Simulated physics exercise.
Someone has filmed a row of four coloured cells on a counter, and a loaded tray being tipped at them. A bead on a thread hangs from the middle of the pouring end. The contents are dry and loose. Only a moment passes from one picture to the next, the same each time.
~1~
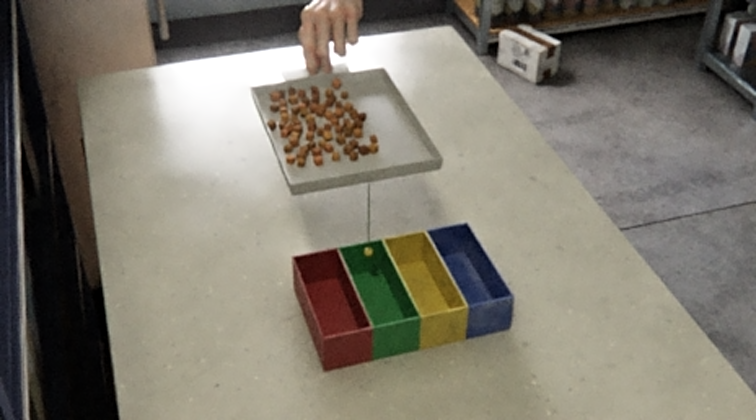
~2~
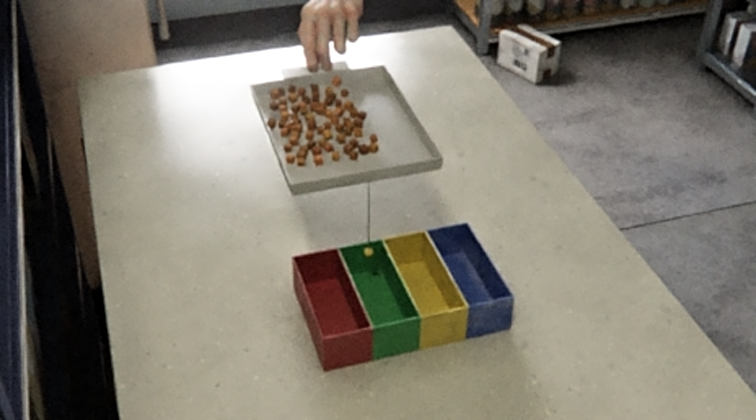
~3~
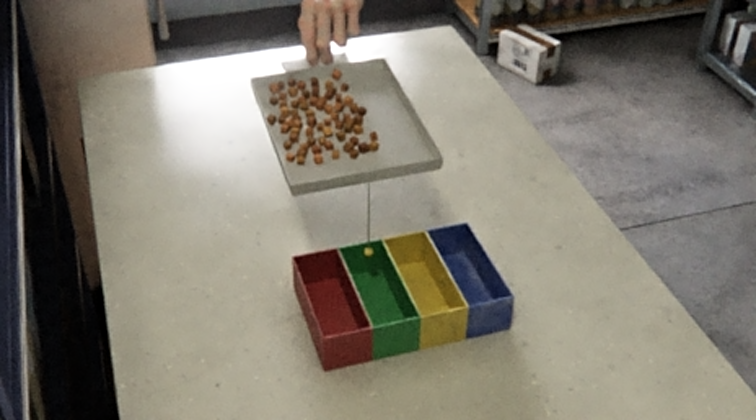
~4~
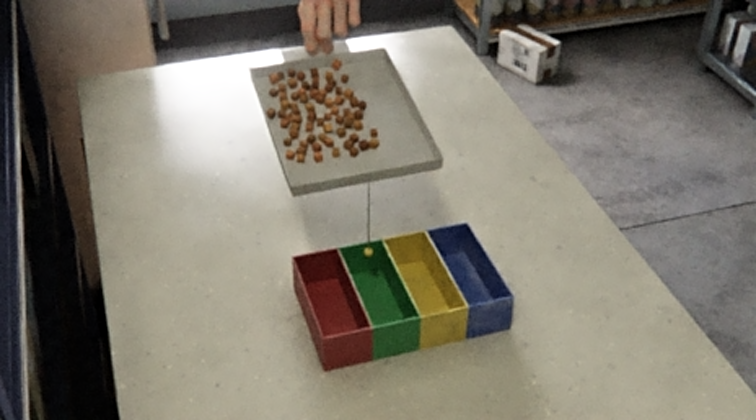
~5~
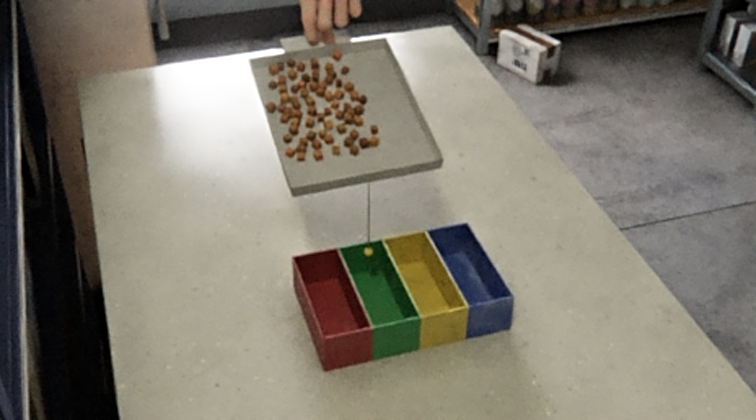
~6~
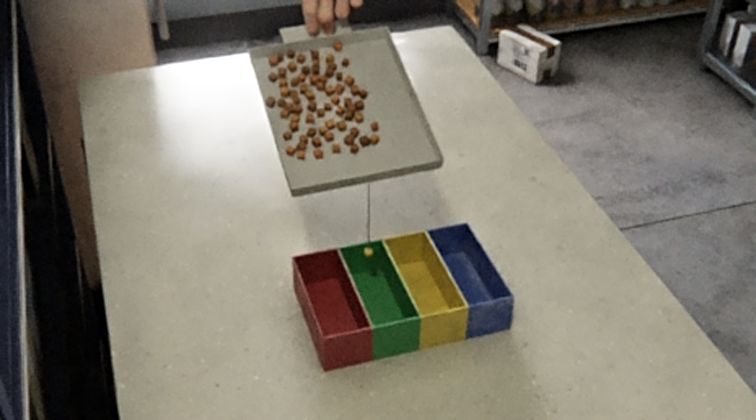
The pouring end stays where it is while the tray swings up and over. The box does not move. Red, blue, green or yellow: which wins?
Most goes to the red cell.
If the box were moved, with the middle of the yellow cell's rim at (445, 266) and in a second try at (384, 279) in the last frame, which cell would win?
One: That red cell. Two: The green one.
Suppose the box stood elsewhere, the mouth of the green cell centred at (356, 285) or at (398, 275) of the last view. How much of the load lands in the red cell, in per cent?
Roughly 40 per cent, and 40 per cent.
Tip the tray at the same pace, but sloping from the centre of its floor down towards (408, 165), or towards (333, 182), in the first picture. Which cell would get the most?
First yellow, then the red cell.
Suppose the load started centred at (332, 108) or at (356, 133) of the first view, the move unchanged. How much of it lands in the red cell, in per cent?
In turn 40 and 30 in a hundred.
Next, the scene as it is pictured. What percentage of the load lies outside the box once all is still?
It comes to 10 per cent or so.
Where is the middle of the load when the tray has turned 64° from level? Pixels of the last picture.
At about (338, 166).
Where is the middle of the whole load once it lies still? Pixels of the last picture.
Around (352, 337).
Soon after the last picture, tray tipped steeply; nearly all on the tray; a small part falling or outside the box.
A little later, tray tipped past a quarter turn; most on the tray; a small part in the green cell; a stray few in the red cell; a small part falling or outside the box.
Later still, tray tipped past a quarter turn; about half in the red cell; about a third in the green cell; a small part in the yellow cell; a small part falling or outside the box.
At rest, tray tipped past a quarter turn; about half in the red cell; about a third in the green cell; a small part in the yellow cell; none in the blue cell; a small part outside the box.
